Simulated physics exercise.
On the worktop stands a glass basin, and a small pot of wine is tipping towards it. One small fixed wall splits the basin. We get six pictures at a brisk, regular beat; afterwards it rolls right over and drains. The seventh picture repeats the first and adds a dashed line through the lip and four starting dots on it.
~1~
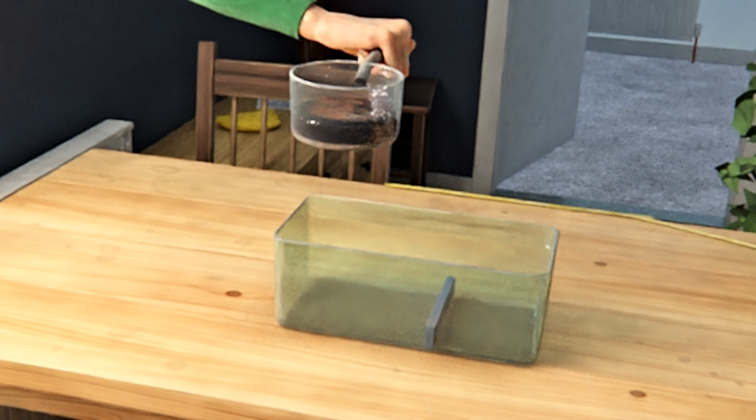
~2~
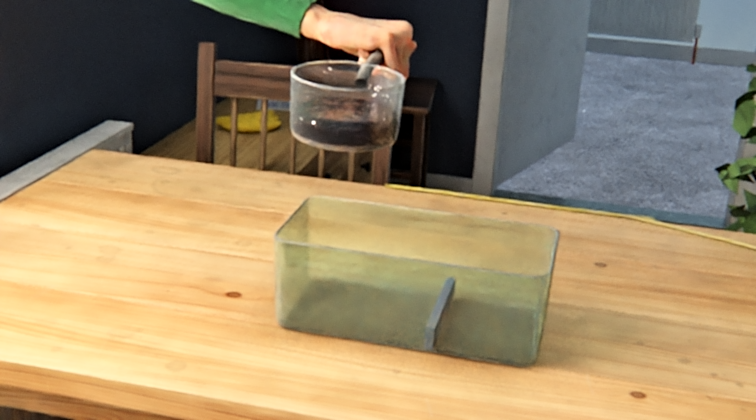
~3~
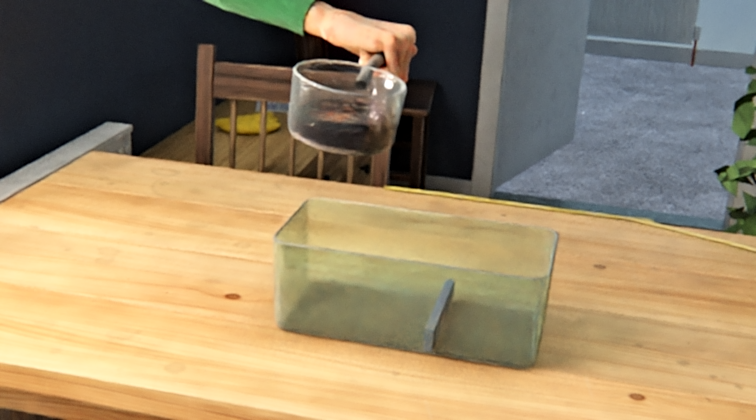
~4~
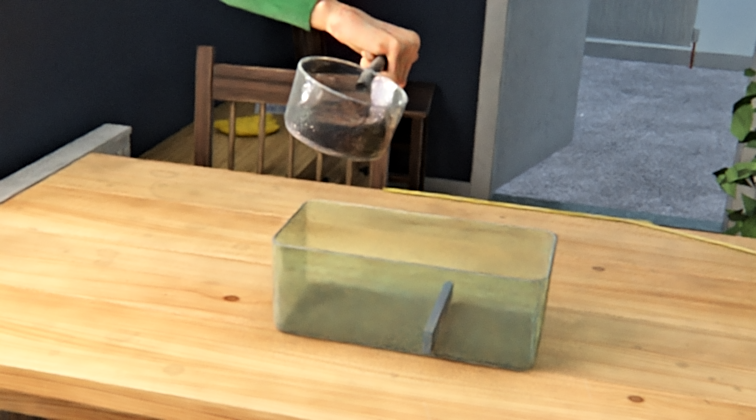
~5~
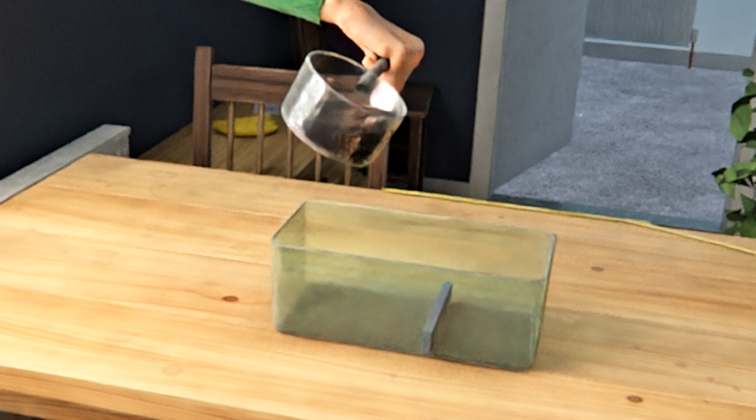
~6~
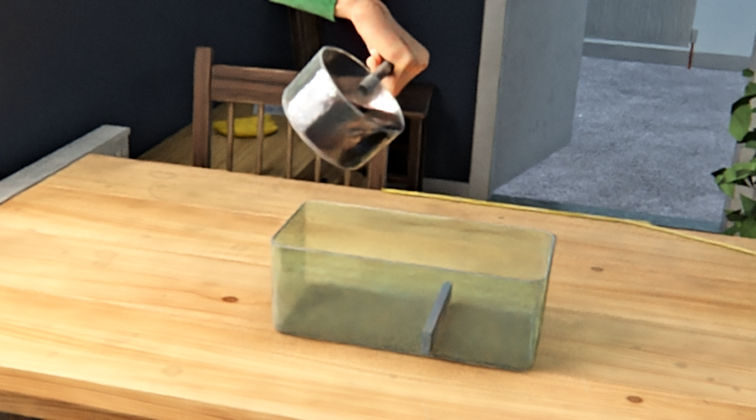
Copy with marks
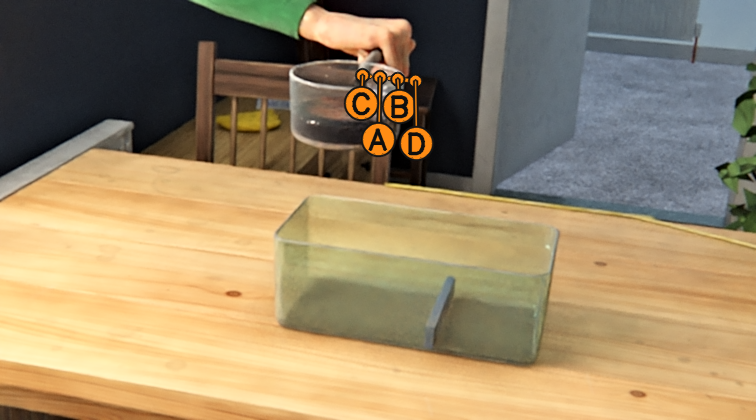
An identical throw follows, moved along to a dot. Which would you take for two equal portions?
D works best here.
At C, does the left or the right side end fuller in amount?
The left side.
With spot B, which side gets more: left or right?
The left side.
On the marked copy, A at (380, 77); B at (397, 79); C at (362, 75); D at (415, 81).
For spot A, about 91 % ends left of the wall and 8 % right of it.
For spot B, about 81 % ends left of the wall and 19 % right of it.
For spot C, about 89 % ends left of the wall and 11 % right of it.
For spot D, about 43 % ends left of the wall and 56 % right of it.
